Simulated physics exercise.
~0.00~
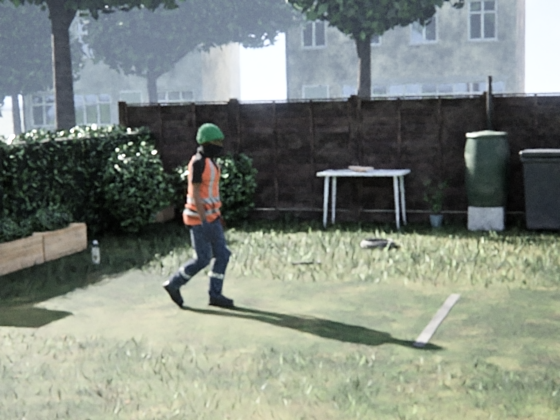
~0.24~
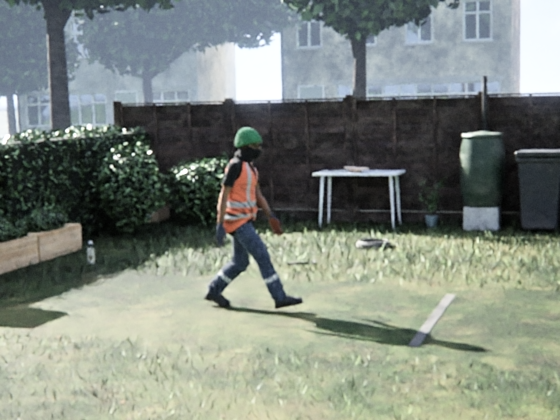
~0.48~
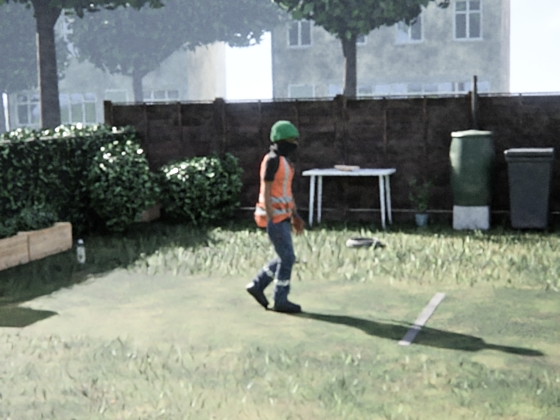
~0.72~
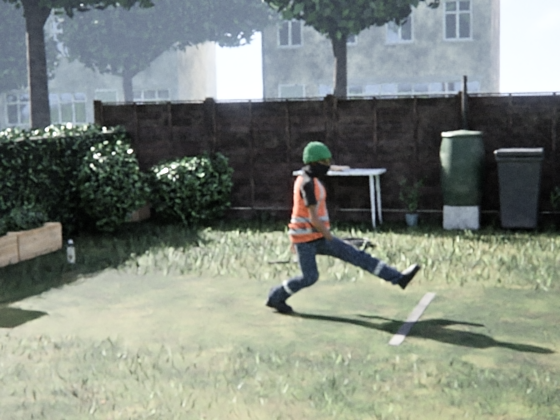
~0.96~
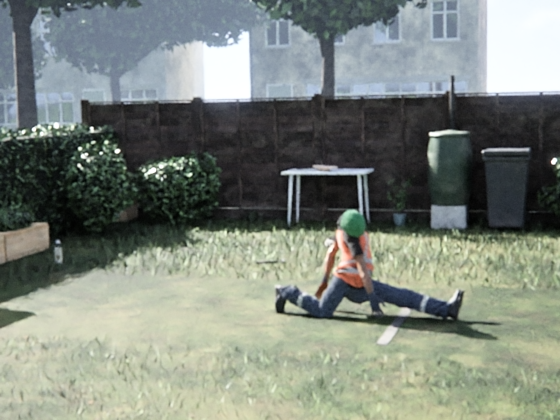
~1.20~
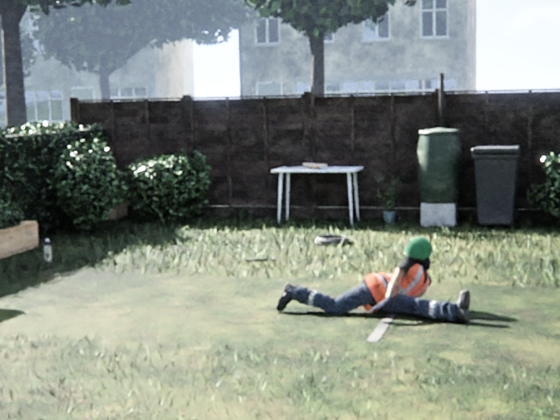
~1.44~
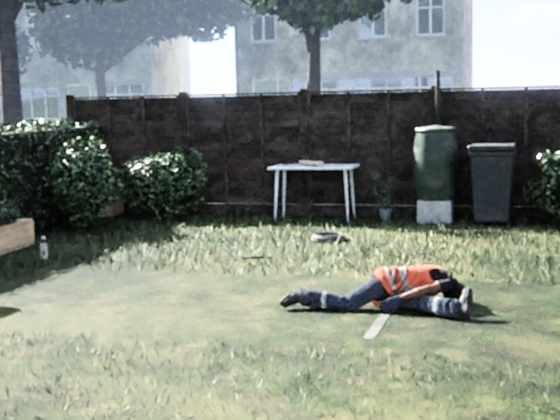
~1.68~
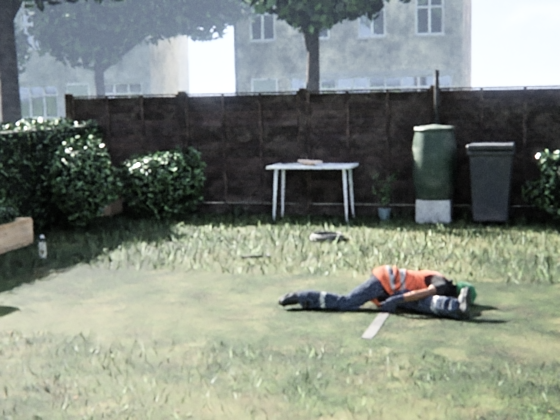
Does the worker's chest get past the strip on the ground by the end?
Yes, the worker's chest ends up past the strip, with the body folded forward over the outstretched front leg.
